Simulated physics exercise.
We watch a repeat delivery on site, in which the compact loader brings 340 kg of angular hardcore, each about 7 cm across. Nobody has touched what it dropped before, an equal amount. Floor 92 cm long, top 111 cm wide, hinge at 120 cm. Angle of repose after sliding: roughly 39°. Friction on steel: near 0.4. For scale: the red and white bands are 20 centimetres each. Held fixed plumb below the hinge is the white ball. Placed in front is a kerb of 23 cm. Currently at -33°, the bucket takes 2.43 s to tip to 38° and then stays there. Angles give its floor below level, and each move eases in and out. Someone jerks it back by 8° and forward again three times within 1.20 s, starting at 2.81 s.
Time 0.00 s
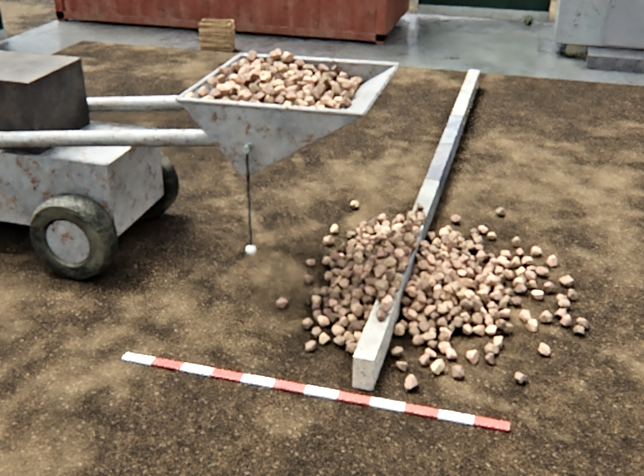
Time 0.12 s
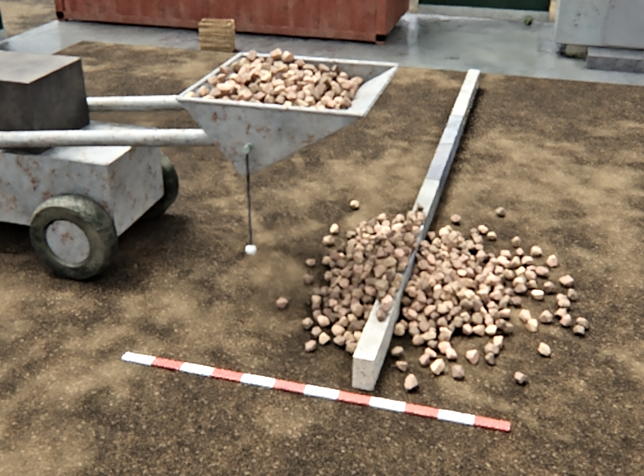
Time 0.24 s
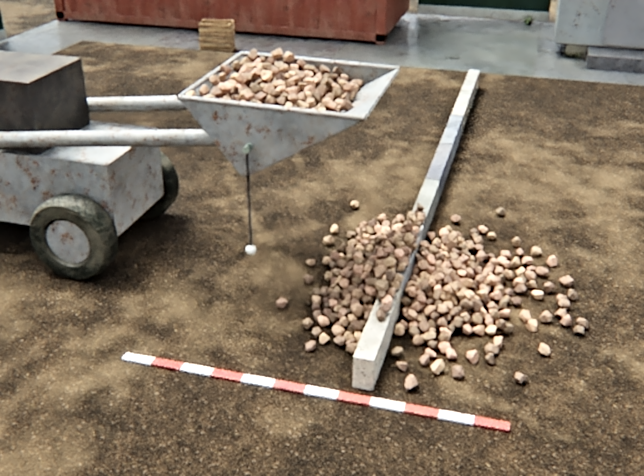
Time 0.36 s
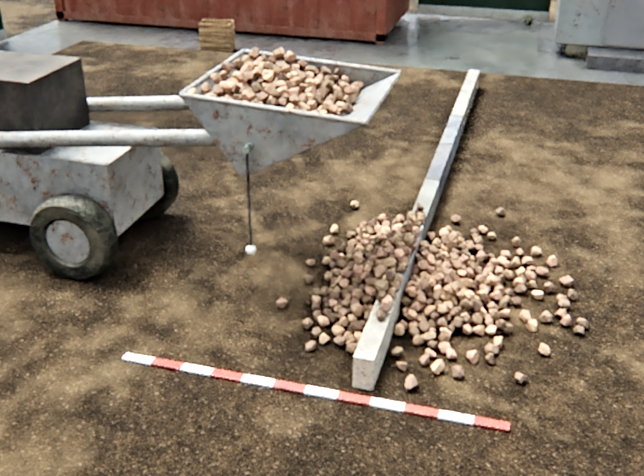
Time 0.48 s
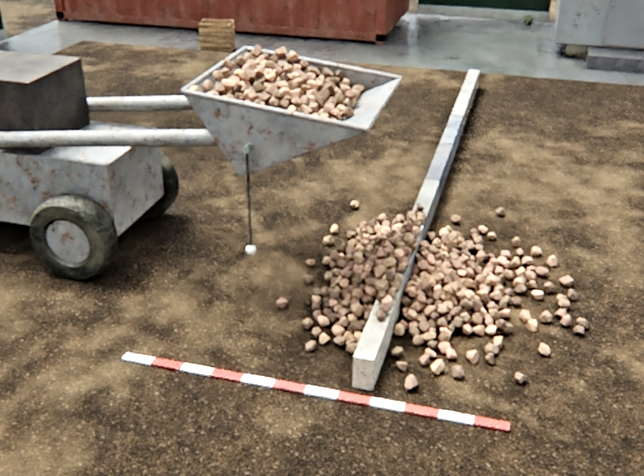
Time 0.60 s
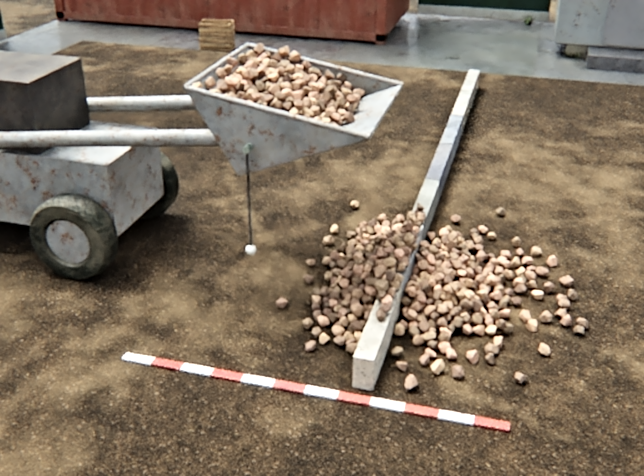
The clip opens on a loader at left holding a bucket heaped with stones, beside a loose pile of similar stones spread on both sides of a long kerb, with a red and white strip in front. The bucket slowly tilts slightly, its right edge lowering, while the pile stays still.
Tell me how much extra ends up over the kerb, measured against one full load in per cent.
The extra comes to about 31 percent of a load.
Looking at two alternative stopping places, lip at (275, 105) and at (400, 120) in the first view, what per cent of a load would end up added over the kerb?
Roughly 0 and 80 per cent, in that order.
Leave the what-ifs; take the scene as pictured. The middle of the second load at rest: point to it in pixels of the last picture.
Their centre rests close to (379, 262).
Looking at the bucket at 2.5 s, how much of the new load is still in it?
Estimate: 35 % remaining inside, roughly.
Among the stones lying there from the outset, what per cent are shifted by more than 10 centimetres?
Around 5 in a hundred.
After 1.8 s the floor is at 27°; in per cent of one load, 100 in the bucket, 50 on this side of the kerb, 50 over the kerb; the foremost stones are at (569, 308).
After 2.5 s the floor is at 38°; in per cent of one load, 33 in the bucket, 113 on this side of the kerb, 54 over the kerb; the foremost stones are at (569, 308).
After 4.5 s the floor is at 38°; in per cent of one load, 0 in the bucket, 119 on this side of the kerb, 81 over the kerb; the foremost stones are at (569, 308).
After 7.1 s the floor is at 38°; in per cent of one load, 0 in the bucket, 119 on this side of the kerb, 81 over the kerb; the foremost stones are at (569, 308). Net gain over the kerb, 31.
